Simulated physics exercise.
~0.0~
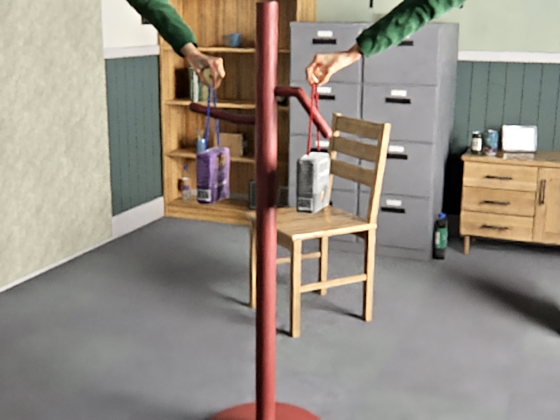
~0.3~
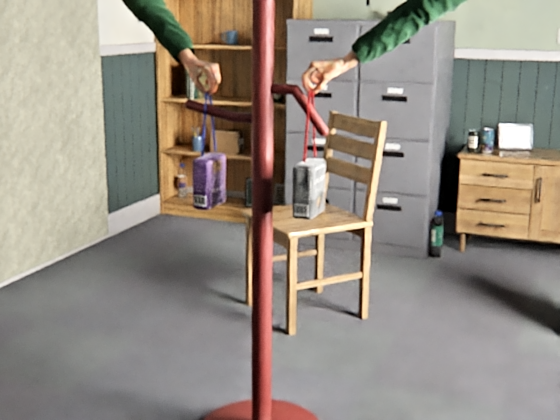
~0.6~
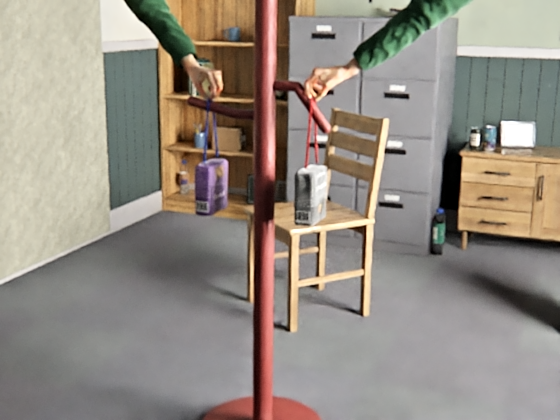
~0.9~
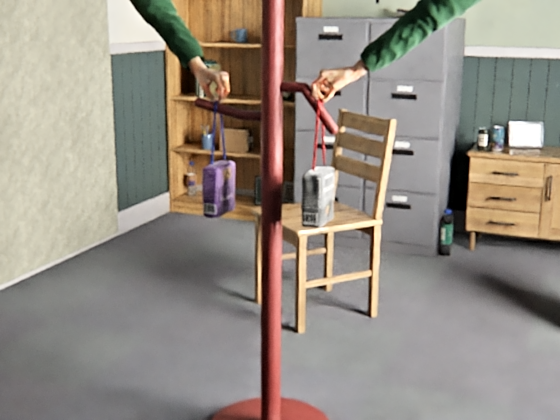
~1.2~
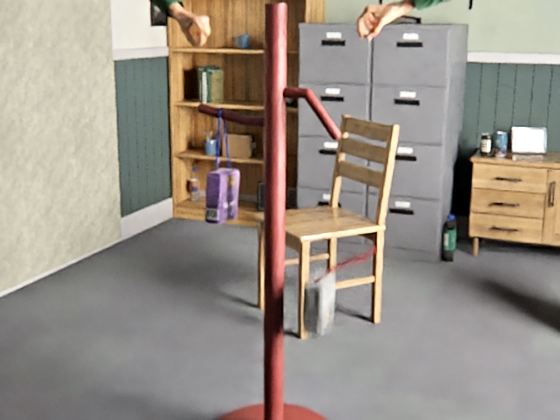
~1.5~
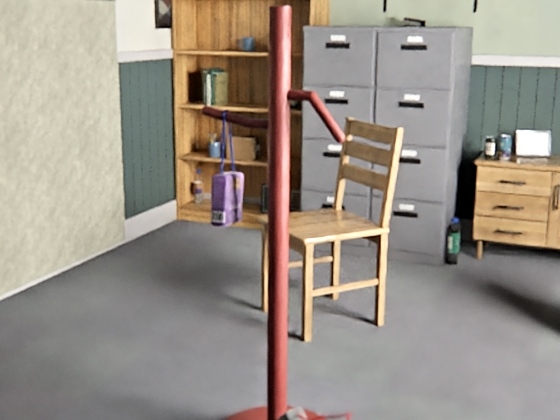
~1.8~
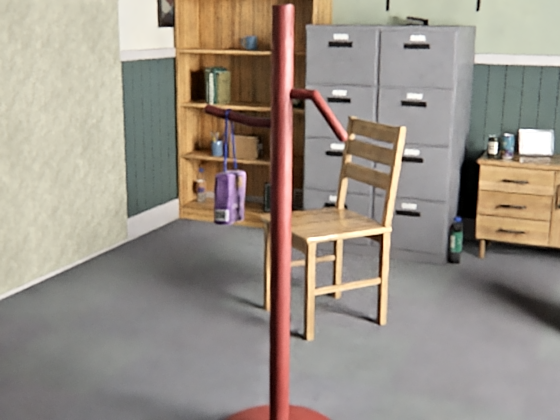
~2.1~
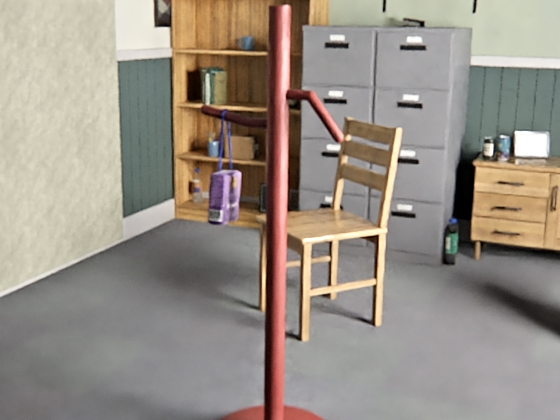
Two hands in green sleeves lowered a purple pouch and a grey pouch by their loops onto the pegs of a red stand, then let go. The purple one stayed hanging on the left, while the grey one dropped to the floor.
